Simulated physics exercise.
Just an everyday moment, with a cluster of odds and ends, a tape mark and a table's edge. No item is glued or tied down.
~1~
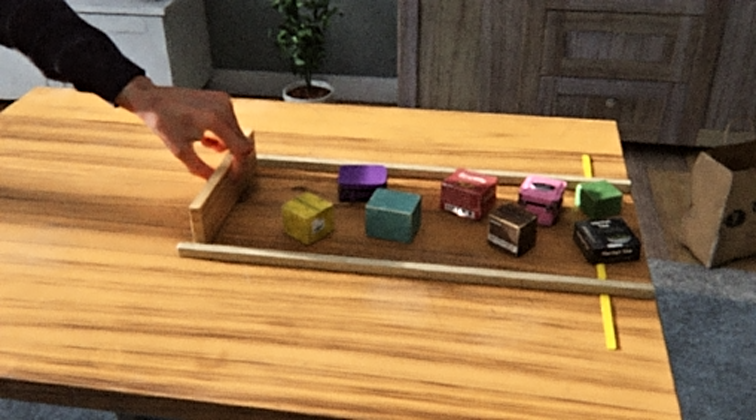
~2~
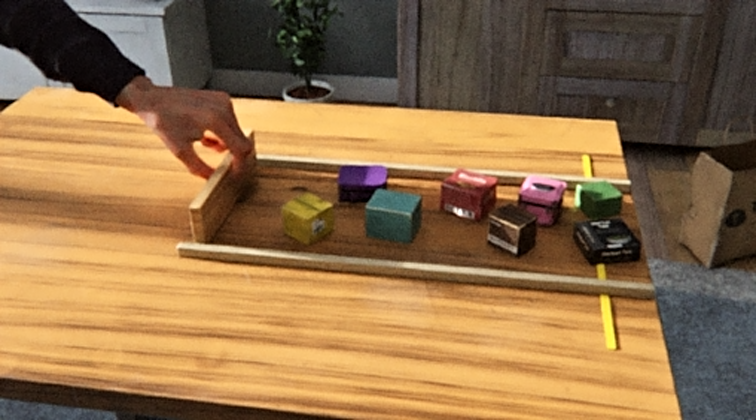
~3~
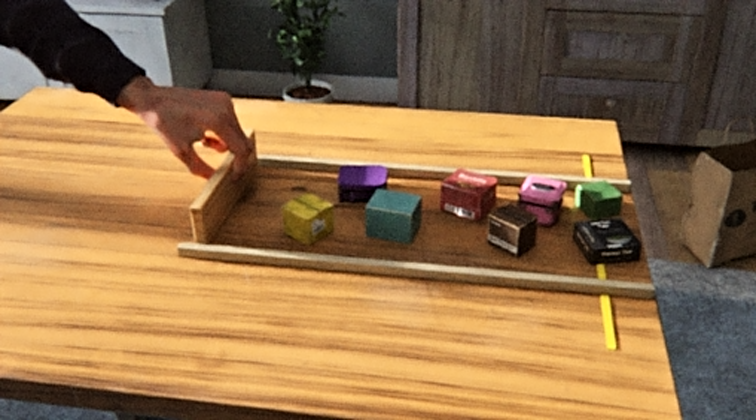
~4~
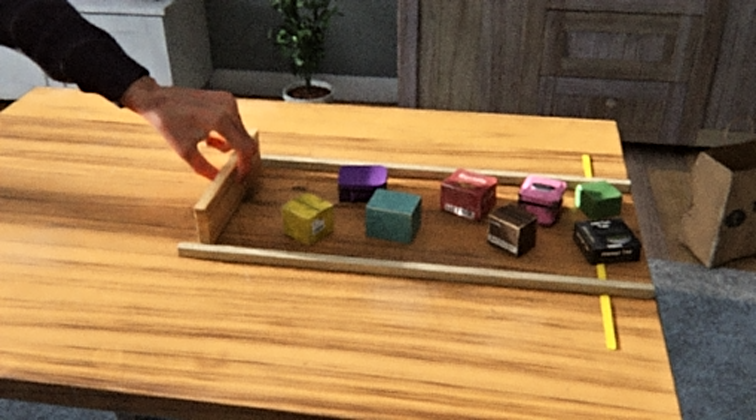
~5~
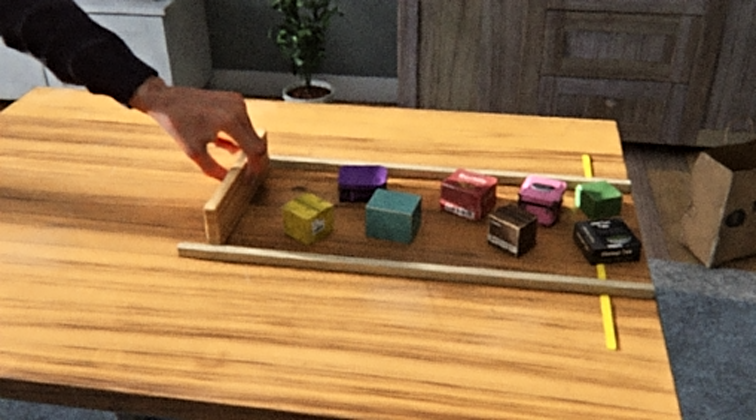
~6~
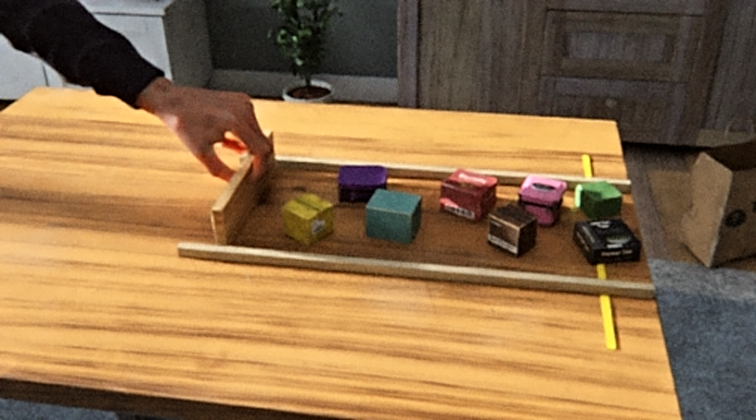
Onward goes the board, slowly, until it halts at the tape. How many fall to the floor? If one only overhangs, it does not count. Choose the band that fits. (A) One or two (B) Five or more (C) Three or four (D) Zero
The answer is B.
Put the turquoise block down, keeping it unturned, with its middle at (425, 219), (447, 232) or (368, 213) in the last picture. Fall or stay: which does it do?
Result for the turquoise block, in order - not saved; not saved; not saved.
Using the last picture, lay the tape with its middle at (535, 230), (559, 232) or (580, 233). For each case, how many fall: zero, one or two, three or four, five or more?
In that order: Either three or four; three or four; 5 or more.
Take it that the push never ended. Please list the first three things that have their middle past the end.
Green block, black box, pink case.
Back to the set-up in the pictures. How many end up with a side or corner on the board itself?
2 in contact.
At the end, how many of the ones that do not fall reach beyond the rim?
So the number is 1.
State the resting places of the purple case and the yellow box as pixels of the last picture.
Final positions: Near (619, 205); near (620, 238).
Early on, none off yet; black box at rest near (606, 241); green block at rest near (599, 199); pink case at rest near (541, 201).
Finally, the number that fall off is five or more; lost, turquoise block, red box, brown box, pink case, green block and black box.
